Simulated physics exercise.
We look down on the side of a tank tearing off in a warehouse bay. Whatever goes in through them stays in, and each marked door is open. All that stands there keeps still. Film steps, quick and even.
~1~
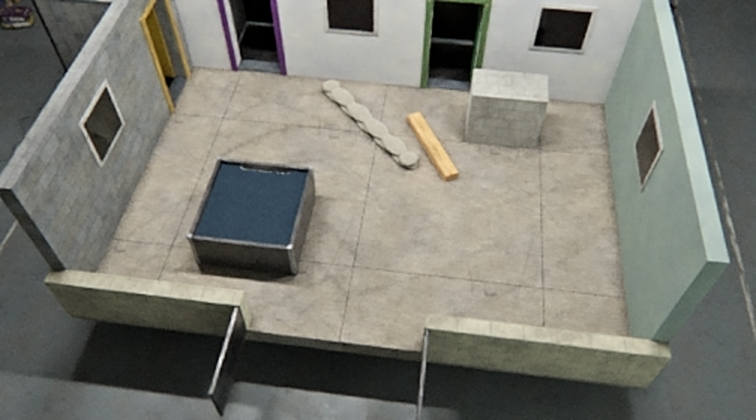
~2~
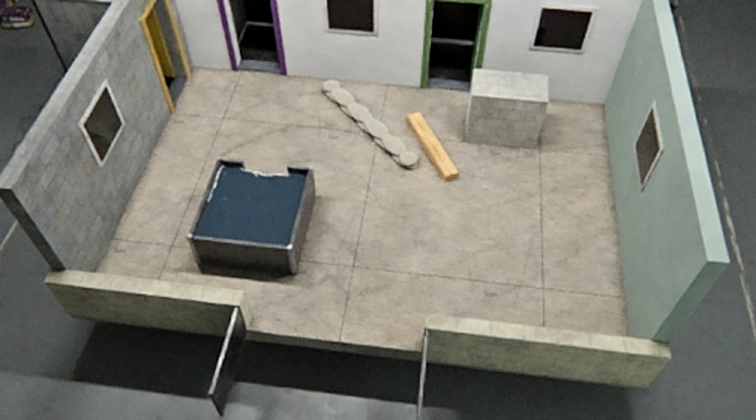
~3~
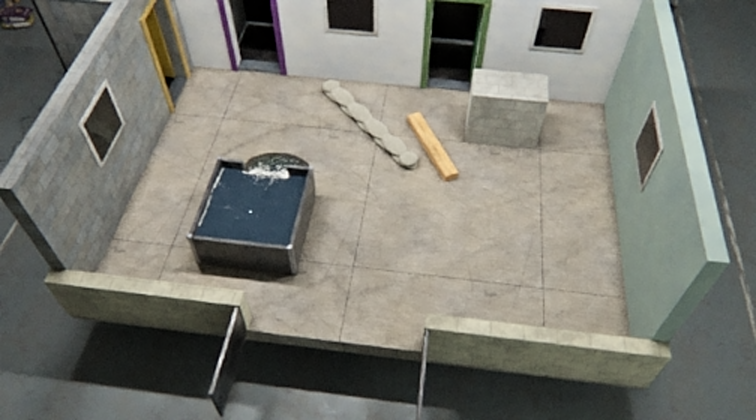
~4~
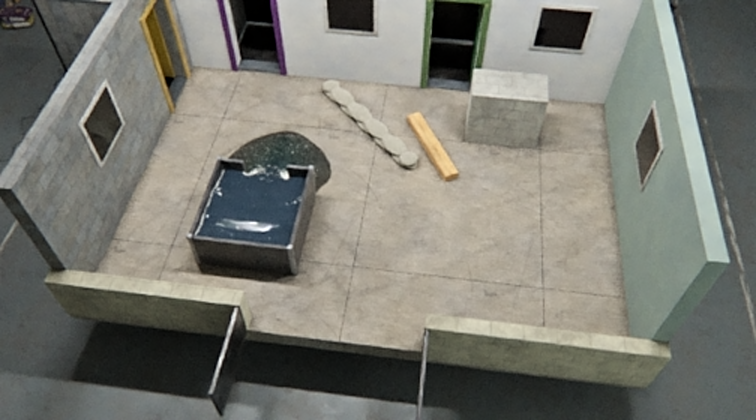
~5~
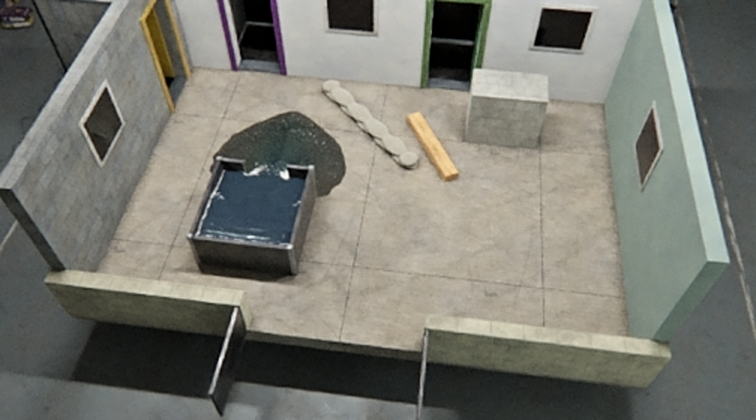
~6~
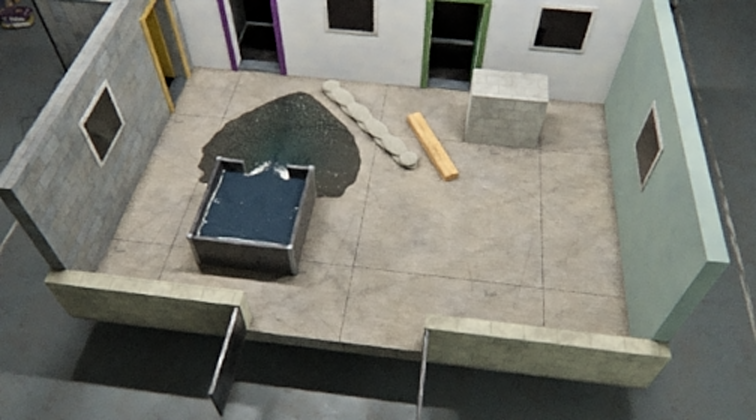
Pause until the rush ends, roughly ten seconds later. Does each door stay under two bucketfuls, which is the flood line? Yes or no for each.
Green door - yes, stays under; yellow door - no, it floods; purple door - no, it floods.
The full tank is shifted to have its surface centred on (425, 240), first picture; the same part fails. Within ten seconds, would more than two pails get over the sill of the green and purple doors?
My take: The green one exceeds the limit, and the purple one stays within the limit.
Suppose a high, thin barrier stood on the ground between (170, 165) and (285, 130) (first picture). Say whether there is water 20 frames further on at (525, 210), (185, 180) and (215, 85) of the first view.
Lab note - point 1: Parched; point 2: Inundated; point 3: Inundated.
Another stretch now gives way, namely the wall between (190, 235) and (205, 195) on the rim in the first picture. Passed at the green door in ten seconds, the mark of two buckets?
Well, it turns out the green door comes up short.
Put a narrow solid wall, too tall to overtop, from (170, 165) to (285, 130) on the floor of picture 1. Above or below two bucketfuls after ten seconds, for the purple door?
In short: The purple door keeps below it.
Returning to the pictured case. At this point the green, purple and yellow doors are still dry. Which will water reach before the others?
That's the purple door.
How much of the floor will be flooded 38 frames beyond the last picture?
That works out to some 50 in a hundred.
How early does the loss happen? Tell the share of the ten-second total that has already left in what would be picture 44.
75 per cent.
A moment on, water covers 20 % of the floor; the green door not reached, the yellow door not reached, the purple door under two buckets in.
Next, water covers 25 % of the floor; the green door not reached, the yellow door wet at the sill, nothing in, the purple door over two buckets in.
Then, water covers 30 % of the floor; the green door wet at the sill, nothing in, the yellow door over two buckets in, the purple door over two buckets in.
Later, water covers 50 % of the floor; the green door wet at the sill, nothing in, the yellow door far over two buckets in, the purple door far over two buckets in.
In the end, water covers 65 % of the floor; the green door wet at the sill, nothing in, the yellow door far over two buckets in, the purple door far over two buckets in.
